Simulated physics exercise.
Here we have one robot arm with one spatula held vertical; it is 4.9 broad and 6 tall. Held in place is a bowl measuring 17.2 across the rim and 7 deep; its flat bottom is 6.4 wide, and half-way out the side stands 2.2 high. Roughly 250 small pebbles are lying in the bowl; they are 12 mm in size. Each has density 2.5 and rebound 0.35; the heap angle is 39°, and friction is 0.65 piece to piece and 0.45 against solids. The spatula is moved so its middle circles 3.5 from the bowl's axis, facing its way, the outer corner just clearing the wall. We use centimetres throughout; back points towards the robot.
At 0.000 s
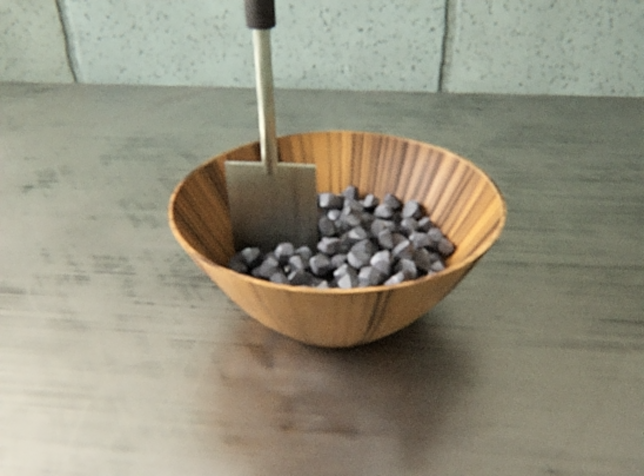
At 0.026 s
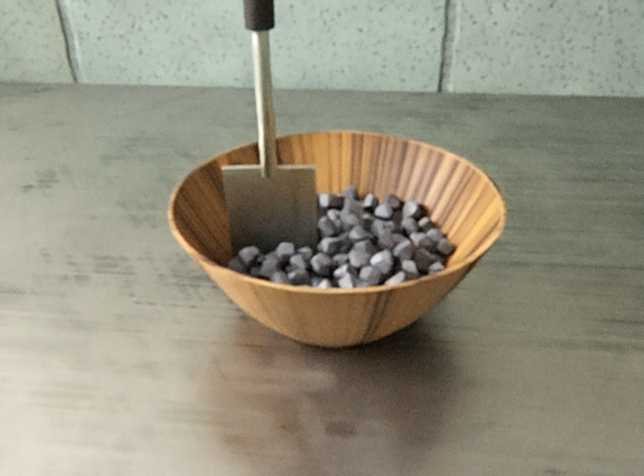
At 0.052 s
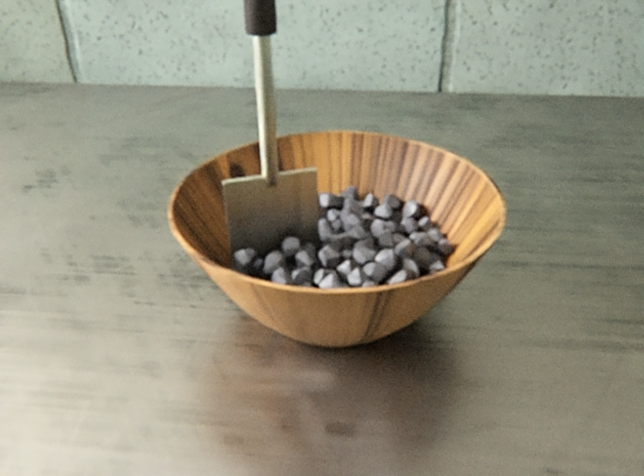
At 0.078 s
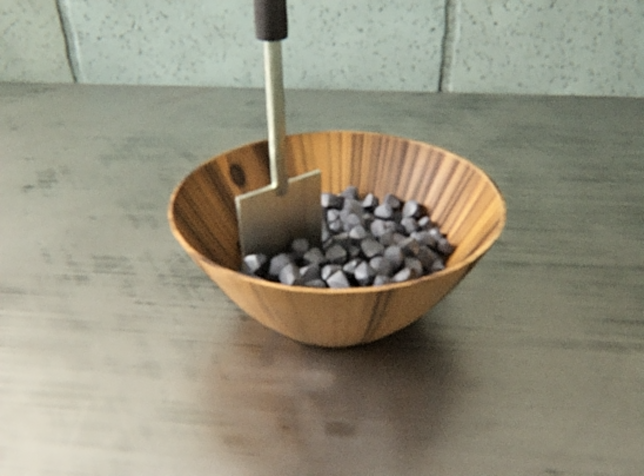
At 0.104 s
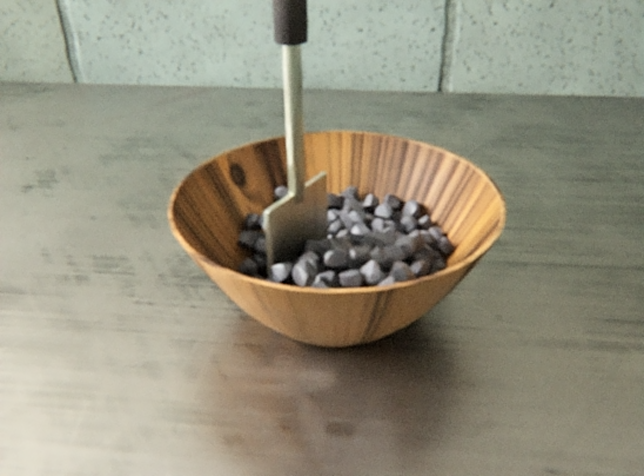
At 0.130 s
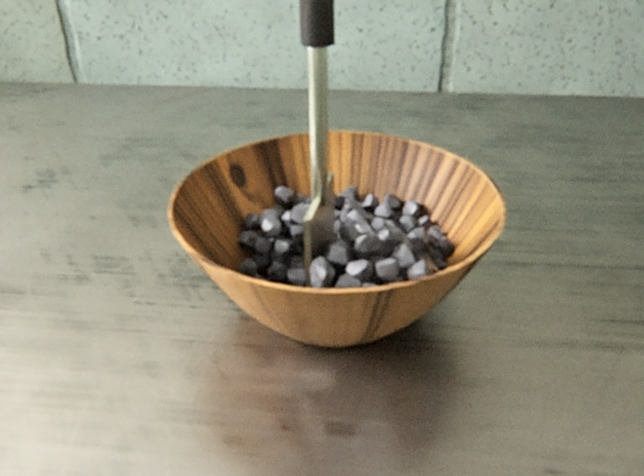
Wooden bowl of small dark pebbles on a grey table, an upright metal spatula turning edge-on while moving right through them.
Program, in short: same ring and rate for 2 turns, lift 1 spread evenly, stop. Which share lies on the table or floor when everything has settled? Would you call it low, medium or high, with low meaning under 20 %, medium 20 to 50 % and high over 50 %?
I would call it medium, 20 to 50 %.
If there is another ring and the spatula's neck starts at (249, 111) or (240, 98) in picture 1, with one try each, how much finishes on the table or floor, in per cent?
Close to 15 and 0 in a hundred.
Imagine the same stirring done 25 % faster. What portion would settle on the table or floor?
In that case it comes to around 35 percent.
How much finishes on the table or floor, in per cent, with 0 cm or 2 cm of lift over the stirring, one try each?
Close to 30 and 15 percent, in that order.
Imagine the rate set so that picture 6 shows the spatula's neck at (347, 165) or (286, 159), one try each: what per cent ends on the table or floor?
Some 40 and 10 per cent.
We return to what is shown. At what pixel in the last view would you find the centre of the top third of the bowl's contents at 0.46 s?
Centre of upper third: Approx. (245, 201) px.
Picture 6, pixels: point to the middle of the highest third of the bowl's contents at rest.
It is centred near (292, 250).
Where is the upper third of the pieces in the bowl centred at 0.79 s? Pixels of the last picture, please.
Roughly pixel (394, 188).
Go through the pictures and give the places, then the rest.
Spatula neck at (269, 137), 0° round; upper third of the load around (347, 245), from x 235 to 445, top at y 195; 254 in the bowl, in the first picture.
Spatula neck at (267, 140), 7° round; upper third of the load around (347, 247), from x 235 to 445, top at y 195, in the second picture.
Spatula neck at (269, 147), 24° round; upper third of the load around (341, 248), from x 235 to 445, top at y 195, in the third picture.
Spatula neck at (279, 156), 44° round; upper third of the load around (346, 254), from x 240 to 445, top at y 195, in the fourth picture.
Spatula neck at (296, 162), 63° round; upper third of the load around (351, 254), from x 250 to 445, top at y 195, in the fifth picture.
Spatula neck at (320, 166), 83° round; upper third of the load around (366, 250), from x 250 to 445, top at y 195; 254 in the bowl, in the sixth picture.
By 0.46 s, 332° round, highest piece 9 above the table; 223 in the bowl, 20 on the table or floor, 11 in flight or on the tool.
By 0.79 s, 220° round, highest piece 8 above the table; 197 in the bowl, 53 on the table or floor, 4 in flight or on the tool.
By 1.15 s, 0° round, highest piece 6 above the table; 189 in the bowl, 65 on the table or floor.
By 1.85 s, 0° round, highest piece 6 above the table; 189 in the bowl, 65 on the table or floor.
Final count, 189 in the bowl, 65 on the table or floor. That is 26 % on the table or floor.
